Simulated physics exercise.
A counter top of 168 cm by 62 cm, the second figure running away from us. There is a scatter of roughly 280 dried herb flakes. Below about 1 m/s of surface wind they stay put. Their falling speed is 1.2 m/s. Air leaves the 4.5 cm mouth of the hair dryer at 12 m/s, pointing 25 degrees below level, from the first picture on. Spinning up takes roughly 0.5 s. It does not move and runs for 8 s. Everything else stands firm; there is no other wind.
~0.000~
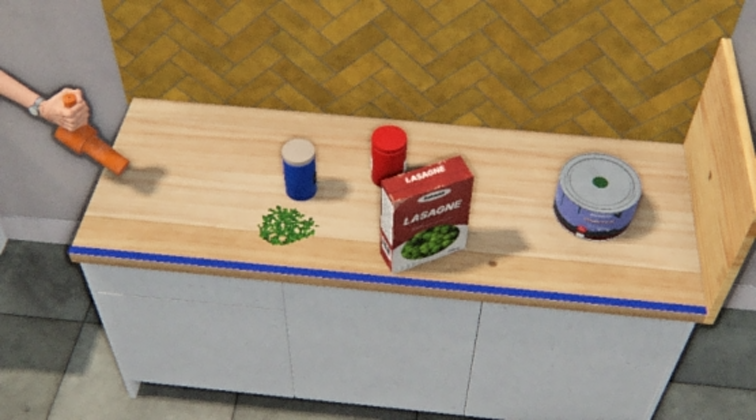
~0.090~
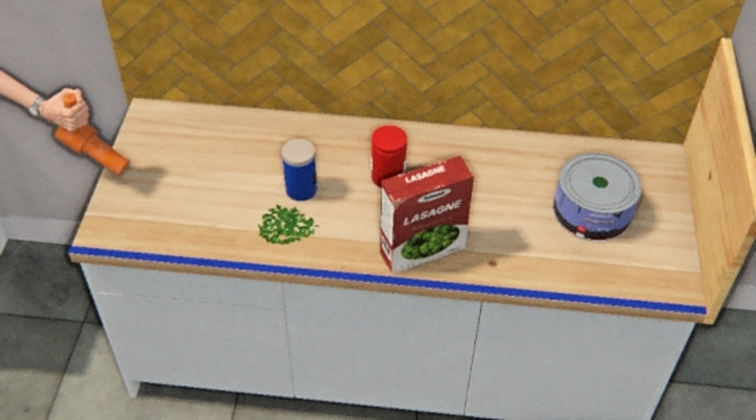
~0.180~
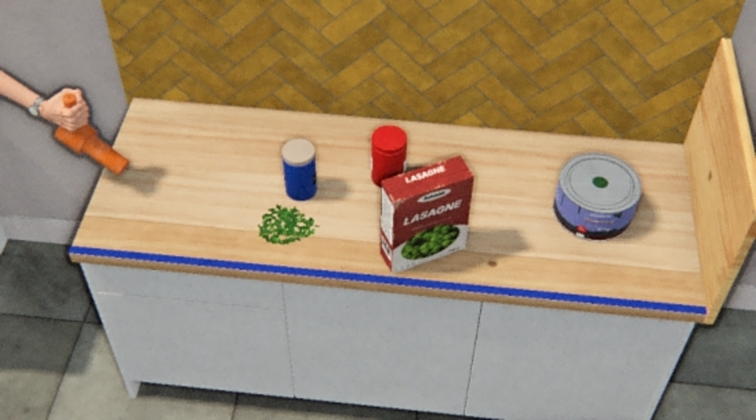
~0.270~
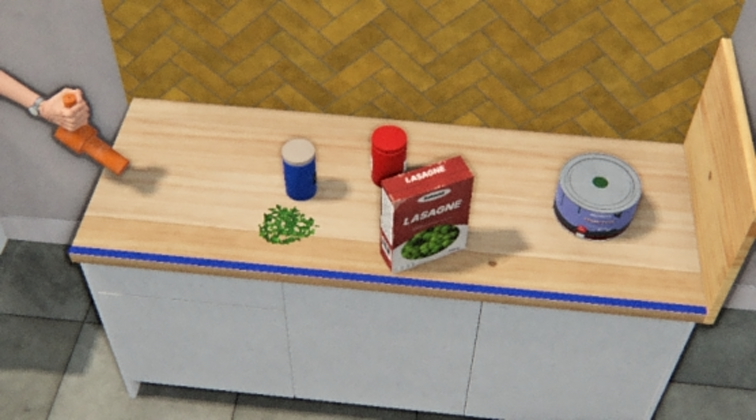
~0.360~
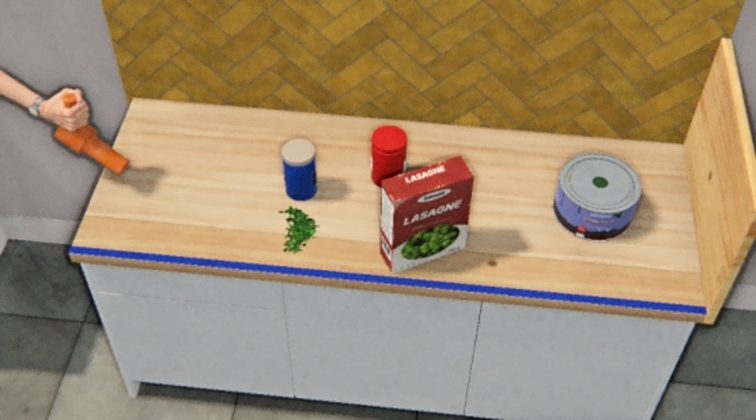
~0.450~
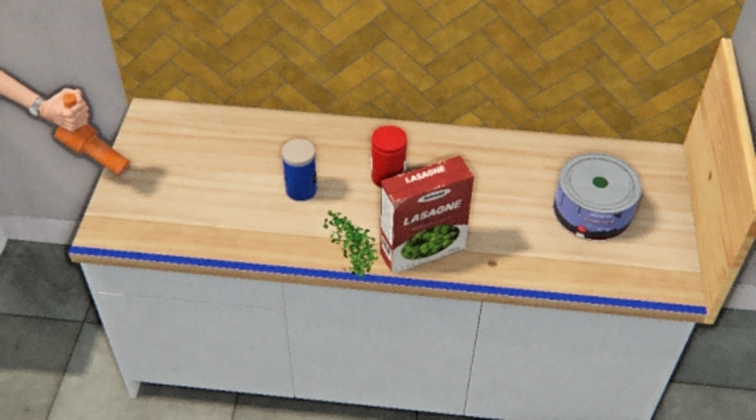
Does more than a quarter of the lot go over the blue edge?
Answer: Yes.
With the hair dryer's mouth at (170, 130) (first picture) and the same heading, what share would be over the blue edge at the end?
In that case some 90 per cent.
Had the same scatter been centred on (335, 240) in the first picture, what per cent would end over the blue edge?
In that case some 40 per cent.
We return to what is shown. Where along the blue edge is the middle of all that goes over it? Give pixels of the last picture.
At about (414, 287).
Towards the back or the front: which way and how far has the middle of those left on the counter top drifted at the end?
Towards the back, some 10 cm.
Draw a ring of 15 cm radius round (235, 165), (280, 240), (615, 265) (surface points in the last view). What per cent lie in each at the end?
In turn about 0 %, 0 %, 15 %.
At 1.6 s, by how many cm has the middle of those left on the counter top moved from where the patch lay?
Roughly 65 cm.
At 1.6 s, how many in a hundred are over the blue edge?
About 40 %.
After 1.6 s, 40 % are over the blue edge; the middle of those still in play is near (527, 226); 49 % have settled or left.
After 2.6 s, 41 % are over the blue edge; the middle of those still in play is near (558, 227); 53 % have settled or left.
After 4.4 s, 41 % are over the blue edge; the middle of those still in play is near (565, 234); 58 % have settled or left.
After 8.0 s, at the end, 41 % are over the blue edge; the middle of those still in play is near (563, 227).
